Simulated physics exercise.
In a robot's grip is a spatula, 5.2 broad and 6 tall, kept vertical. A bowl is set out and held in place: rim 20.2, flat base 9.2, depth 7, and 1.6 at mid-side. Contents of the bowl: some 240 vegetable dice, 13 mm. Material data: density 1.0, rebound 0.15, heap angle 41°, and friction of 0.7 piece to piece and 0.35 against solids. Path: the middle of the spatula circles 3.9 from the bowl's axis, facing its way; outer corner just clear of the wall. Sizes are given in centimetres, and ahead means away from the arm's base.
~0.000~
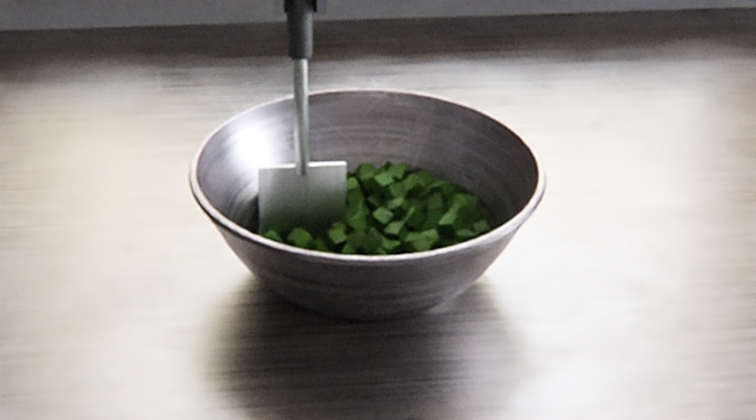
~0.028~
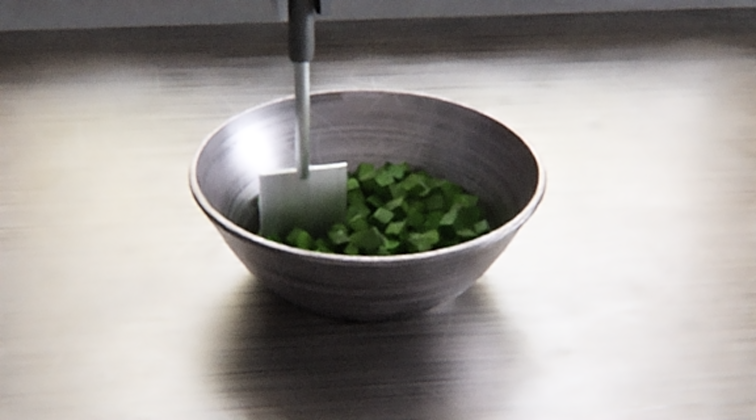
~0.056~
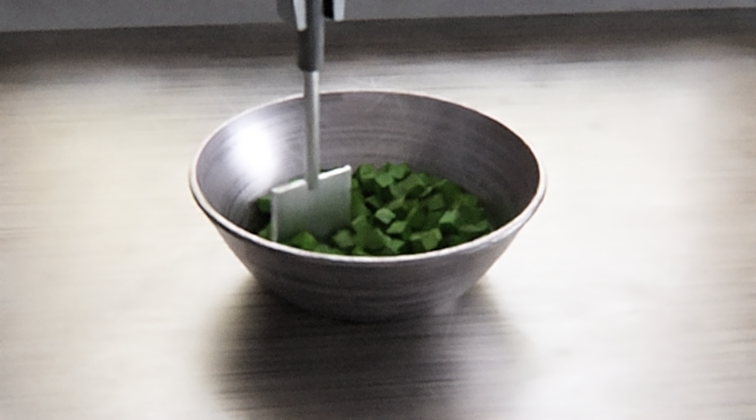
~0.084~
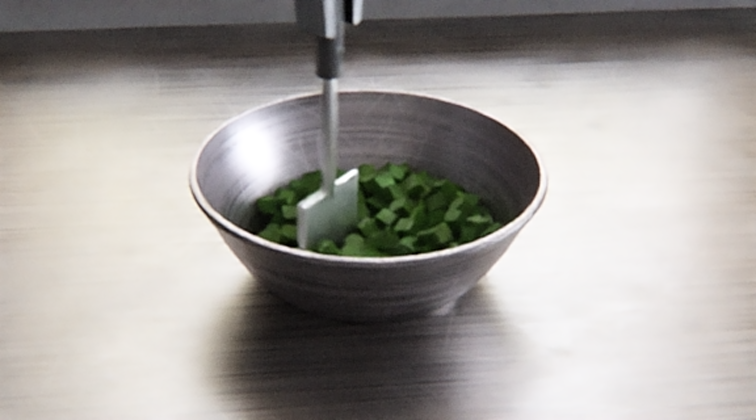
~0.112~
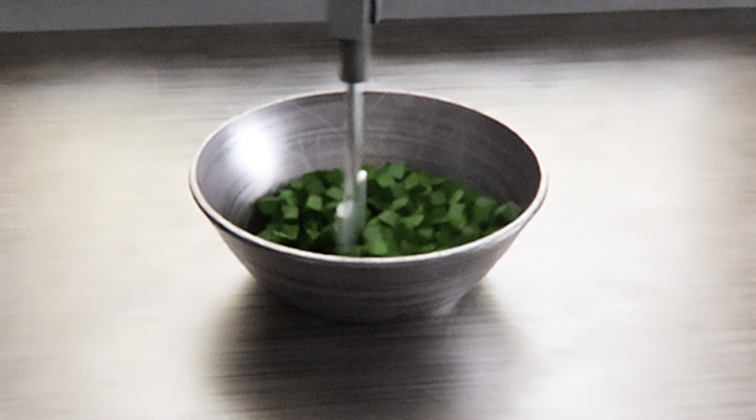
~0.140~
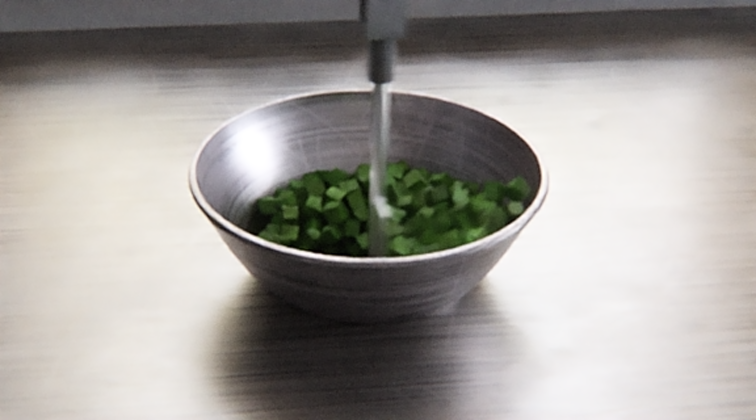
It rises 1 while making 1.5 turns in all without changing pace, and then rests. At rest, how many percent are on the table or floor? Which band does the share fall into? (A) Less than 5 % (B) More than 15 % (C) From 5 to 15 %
B.
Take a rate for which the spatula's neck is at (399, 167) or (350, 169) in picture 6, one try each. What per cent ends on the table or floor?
It comes to roughly 25 per cent and then 10 per cent.
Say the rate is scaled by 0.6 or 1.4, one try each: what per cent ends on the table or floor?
I'd expect near 10 per cent, then near 40 per cent.
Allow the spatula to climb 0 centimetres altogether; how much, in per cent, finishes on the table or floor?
That works out to some 20 per cent.
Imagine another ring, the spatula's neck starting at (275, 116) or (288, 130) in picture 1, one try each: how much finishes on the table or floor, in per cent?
25 and 35 %.
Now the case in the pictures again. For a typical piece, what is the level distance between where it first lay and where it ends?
I'd put it at roughly 11 centimetres.
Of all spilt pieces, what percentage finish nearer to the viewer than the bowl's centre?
My reading is roughly 30 per cent.
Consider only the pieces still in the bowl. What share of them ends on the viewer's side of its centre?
40 %.
By 0.37 s, 264° round, highest piece 9 above the table; 216 in the bowl, 12 on the table or floor, 15 in flight or on the tool.
By 0.60 s, 78° round, highest piece 9 above the table; 203 in the bowl, 36 on the table or floor, 4 in flight or on the tool.
By 0.91 s, 180° round, highest piece 8 above the table; 194 in the bowl, 49 on the table or floor.
By 1.61 s, 180° round, highest piece 7 above the table; 194 in the bowl, 49 on the table or floor.
Final count, 194 in the bowl, 49 on the table or floor. That is 20 % on the table or floor.
